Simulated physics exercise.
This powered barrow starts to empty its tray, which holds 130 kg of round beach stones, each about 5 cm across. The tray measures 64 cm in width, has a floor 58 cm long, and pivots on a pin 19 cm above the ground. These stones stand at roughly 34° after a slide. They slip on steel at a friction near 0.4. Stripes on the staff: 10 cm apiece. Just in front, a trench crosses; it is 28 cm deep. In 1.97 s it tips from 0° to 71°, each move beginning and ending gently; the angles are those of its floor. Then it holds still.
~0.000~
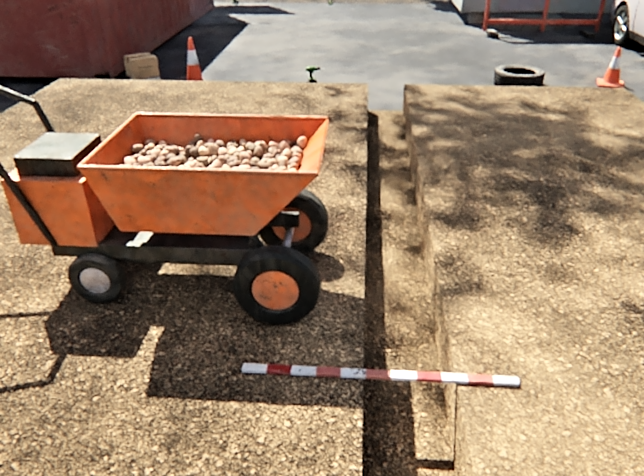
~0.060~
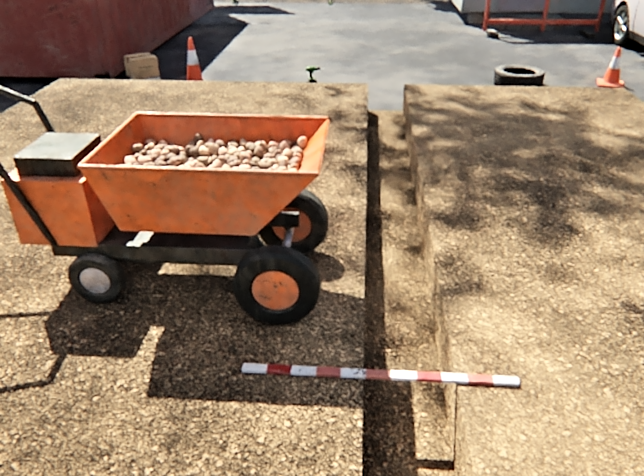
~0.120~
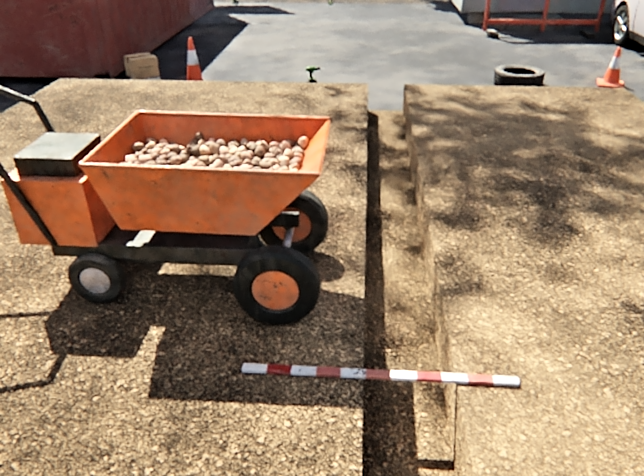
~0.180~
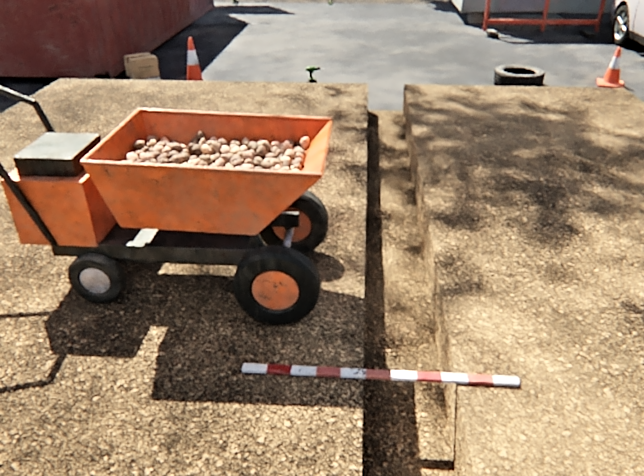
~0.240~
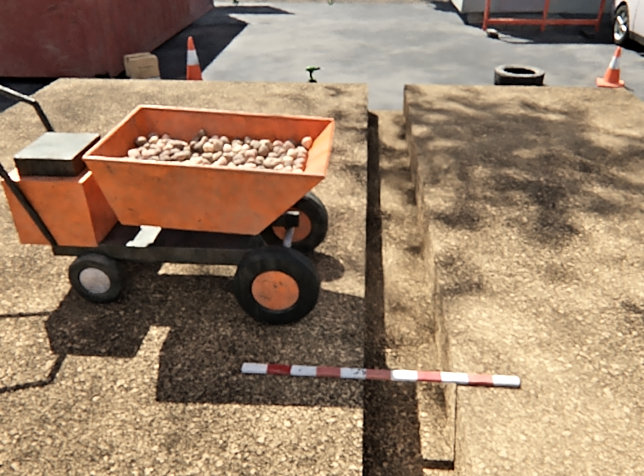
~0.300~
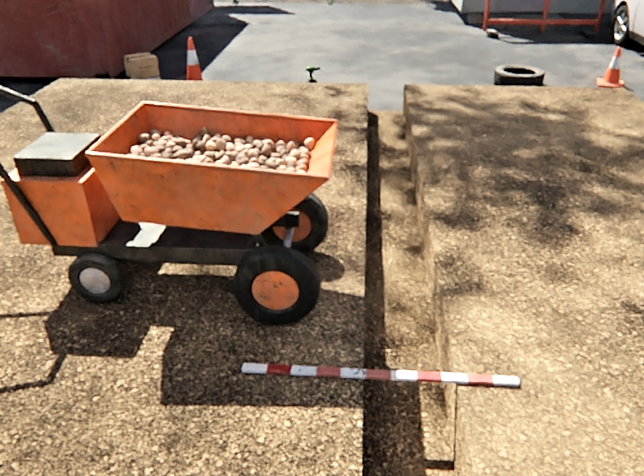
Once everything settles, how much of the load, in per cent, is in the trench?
Once it settles, about 47 per cent of the load is there.
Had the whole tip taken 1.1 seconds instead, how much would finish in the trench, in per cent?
Roughly 35 per cent would.
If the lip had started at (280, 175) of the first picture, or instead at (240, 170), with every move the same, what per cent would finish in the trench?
It'd be around 90 per cent and after that around 100 per cent.
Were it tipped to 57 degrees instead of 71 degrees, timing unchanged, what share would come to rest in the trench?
Near 55 per cent then.
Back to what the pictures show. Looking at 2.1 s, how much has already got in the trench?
About 25 per cent by then.
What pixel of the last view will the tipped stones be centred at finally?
Roughly (454, 286), I'd say.
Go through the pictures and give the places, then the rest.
Lip at (317, 174), floor tilted 0°, highest stones at (246, 151), in the first picture.
Lip at (318, 174), floor tilted 0°, highest stones at (246, 151); the stones move at 0.1 m/s on average, in the second picture.
Lip at (319, 175), floor tilted 1°, highest stones at (231, 152); the stones move at 0.1 m/s on average, in the third picture.
The tray is at 2°, its lip at (321, 176); the top of the load is at (214, 150); the stones move at 0.2 m/s on average, in the fourth picture.
The tray is at 3°, its lip at (325, 177); the top of the load is at (201, 145); the stones move at 0.2 m/s on average, in the fifth picture.
Lip at (328, 178), floor tilted 4°, highest stones at (181, 143); the stones move at 0.3 m/s on average, in the sixth picture.
After 1.5 s the floor is at 60°; 99 % in the tray, 1 % in the trench; the foremost stones are at (420, 240).
After 2.1 s the floor is at 71°; 30 % in the tray, 25 % in the trench, 44 % past the trench; the foremost stones are at (587, 305).
After 2.4 s the floor is at 71°; 8 % in the tray, 37 % in the trench, 55 % past the trench; the foremost stones are past the picture's edge.
After 4.4 s the floor is at 71°; 0 % in the tray, 47 % in the trench, 53 % past the trench; the foremost stones are past the picture's edge.
